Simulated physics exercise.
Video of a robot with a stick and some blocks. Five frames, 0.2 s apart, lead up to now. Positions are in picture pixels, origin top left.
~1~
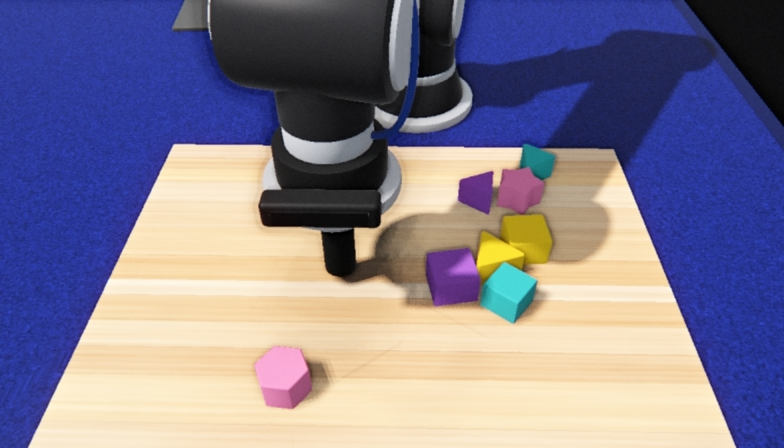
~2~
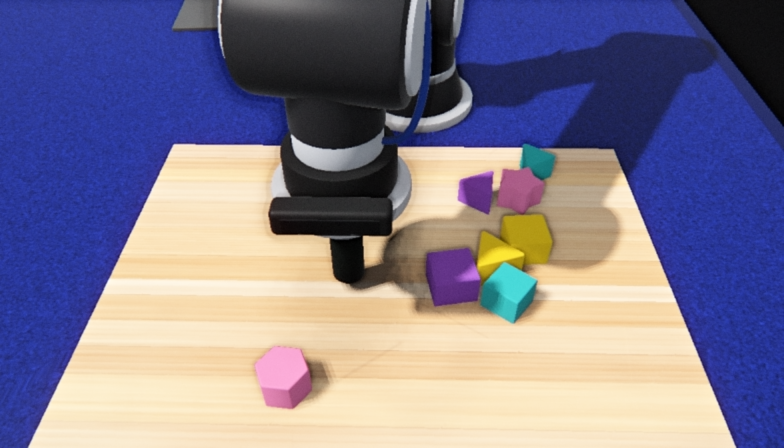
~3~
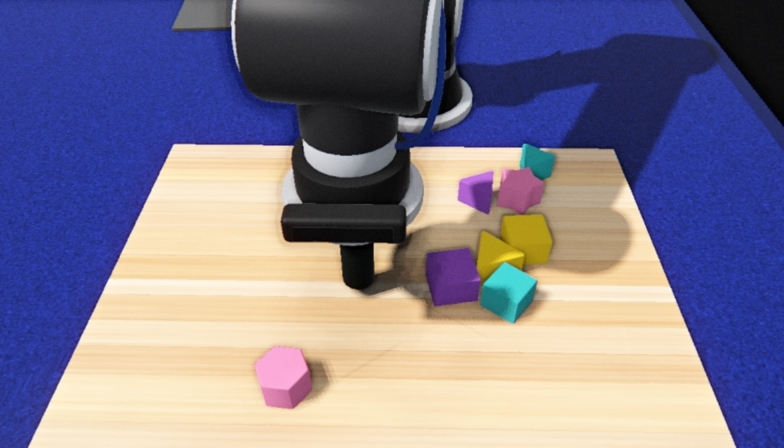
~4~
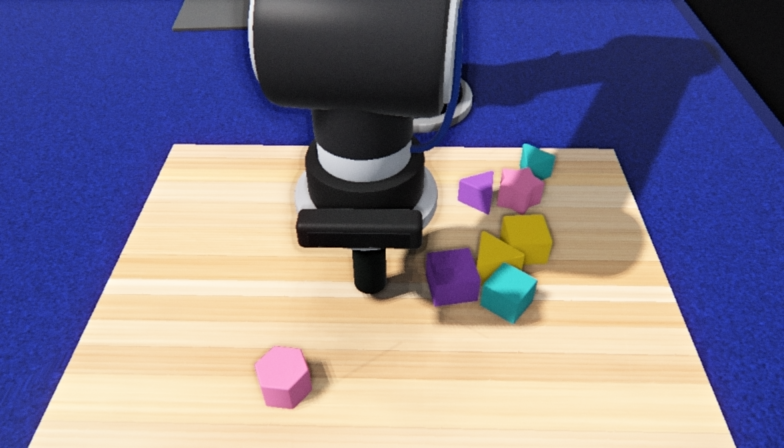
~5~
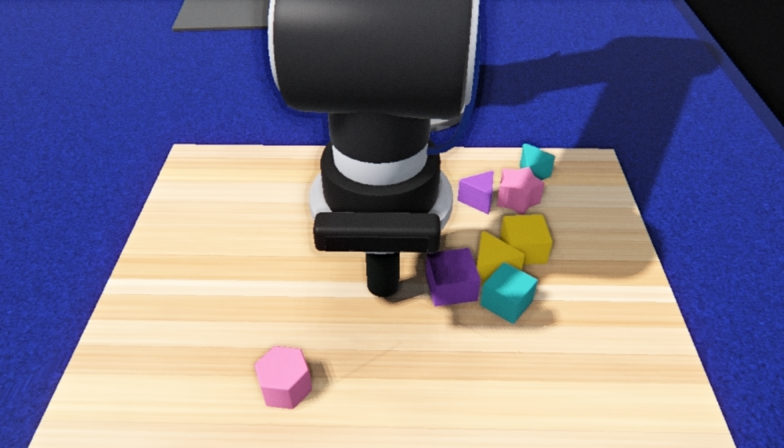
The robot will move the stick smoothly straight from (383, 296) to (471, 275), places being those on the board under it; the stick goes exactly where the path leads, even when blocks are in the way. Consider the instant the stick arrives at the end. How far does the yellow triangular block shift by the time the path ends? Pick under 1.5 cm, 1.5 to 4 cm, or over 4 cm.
More than 4 cm.
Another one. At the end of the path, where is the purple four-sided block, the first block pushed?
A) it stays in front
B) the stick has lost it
Choice A: It stays in front.
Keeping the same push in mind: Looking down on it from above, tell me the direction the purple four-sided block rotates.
Its rotation is clockwise.
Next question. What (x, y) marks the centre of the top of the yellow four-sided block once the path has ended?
Its top centre is at about (546, 222).
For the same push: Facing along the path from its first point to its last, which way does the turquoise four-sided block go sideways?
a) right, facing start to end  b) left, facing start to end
a - right, facing start to end.
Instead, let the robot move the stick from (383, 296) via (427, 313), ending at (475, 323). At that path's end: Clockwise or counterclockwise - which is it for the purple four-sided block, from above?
The sense of turning is anti-clockwise.
On the path given first. Halfway along, stick (429, 274); purple four-sided block (469, 265); yellow triangular block (506, 250); turquoise four-sided block (517, 284); yellow four-sided block (530, 226).
At the end, stick (472, 264); purple four-sided block (512, 261), turned 30° clockwise; yellow triangular block (556, 253); turquoise four-sided block (550, 292), turned 15° clockwise; yellow four-sided block (546, 222), turned 55° anticlockwise.
